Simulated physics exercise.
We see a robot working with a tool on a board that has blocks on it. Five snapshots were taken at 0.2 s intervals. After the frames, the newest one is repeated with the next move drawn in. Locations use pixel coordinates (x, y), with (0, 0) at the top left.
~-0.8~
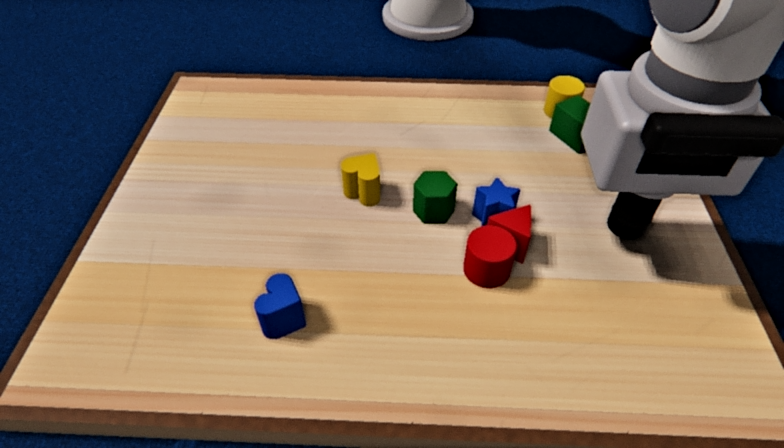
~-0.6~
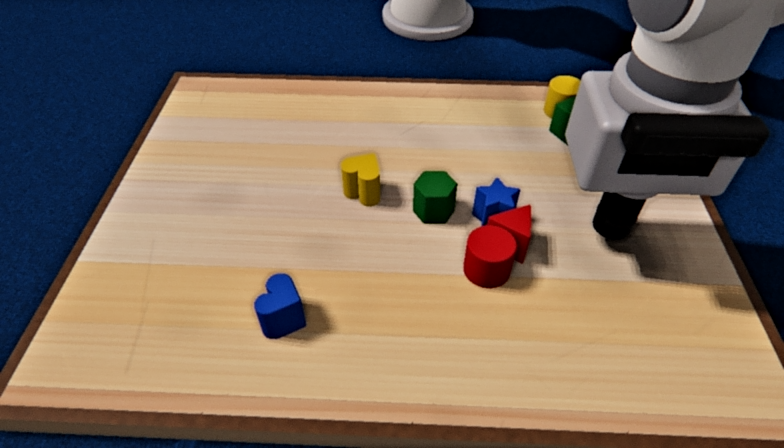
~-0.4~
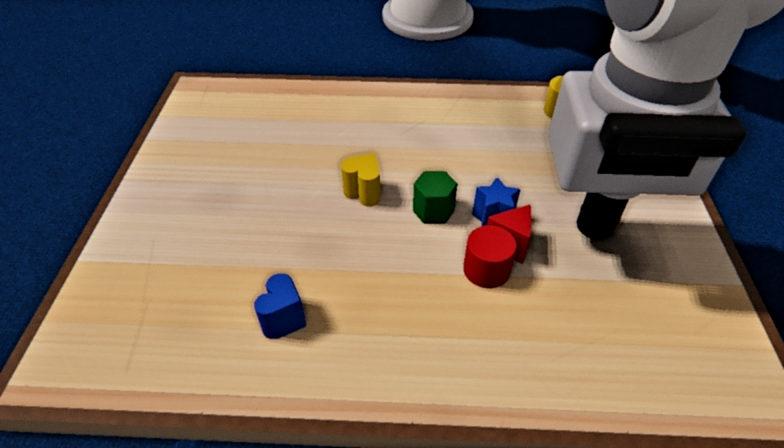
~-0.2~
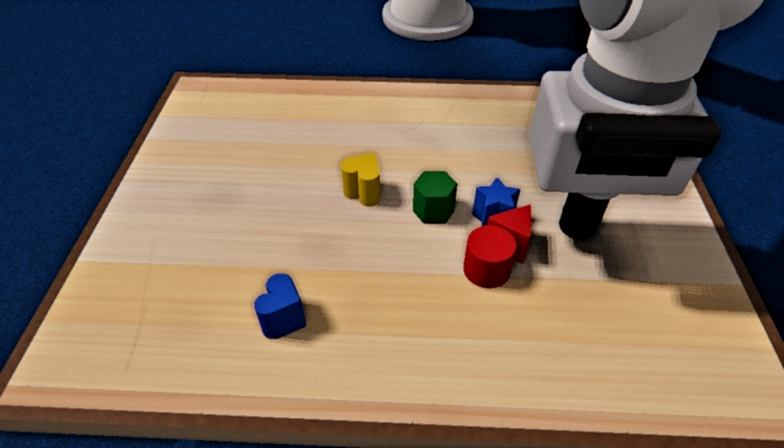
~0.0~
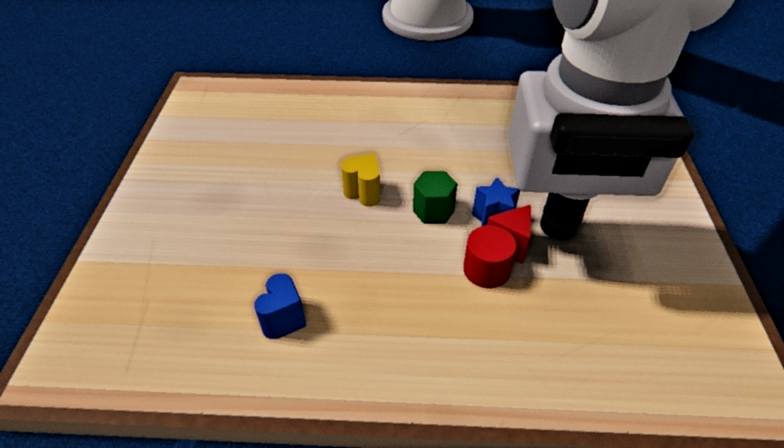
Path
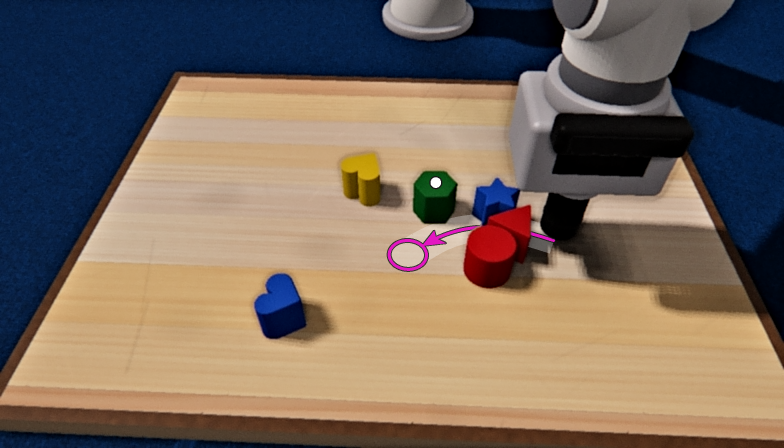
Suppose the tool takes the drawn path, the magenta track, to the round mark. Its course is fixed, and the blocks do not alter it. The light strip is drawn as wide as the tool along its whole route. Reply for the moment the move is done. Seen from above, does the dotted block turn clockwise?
No - that is not the case.
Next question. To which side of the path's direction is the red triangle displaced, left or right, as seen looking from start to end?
Taking start-to-end as forward, the block's sideways shift goes to the left.
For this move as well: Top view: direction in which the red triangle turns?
Its spin: Anticlockwise.
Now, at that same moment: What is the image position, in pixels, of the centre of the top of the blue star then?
It sits at (459, 179).
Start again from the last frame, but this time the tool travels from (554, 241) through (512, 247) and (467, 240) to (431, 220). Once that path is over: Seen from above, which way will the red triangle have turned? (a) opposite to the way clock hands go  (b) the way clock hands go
Letter a.
Path on the board, from (554, 241) via (501, 228) and (451, 233), ending at (408, 255); the dot is on the green hexagon.
What follows on the original path. One third of the way, tool at (503, 215); red circular block at (487, 247); blue star at (475, 182), turned 30° clockwise; red triangle at (484, 216), turned 40° anticlockwise.
Two thirds of the way, tool at (452, 220); green hexagon at (417, 176), turned 25° anticlockwise; red circular block at (487, 247); blue star at (459, 179), turned 70° clockwise; red triangle at (447, 230), turned 100° anticlockwise.
At the end, tool at (408, 242); green hexagon at (417, 176), turned 25° anticlockwise; red circular block at (487, 247); blue star at (459, 179), turned 70° clockwise; red triangle at (436, 246), turned 135° anticlockwise.
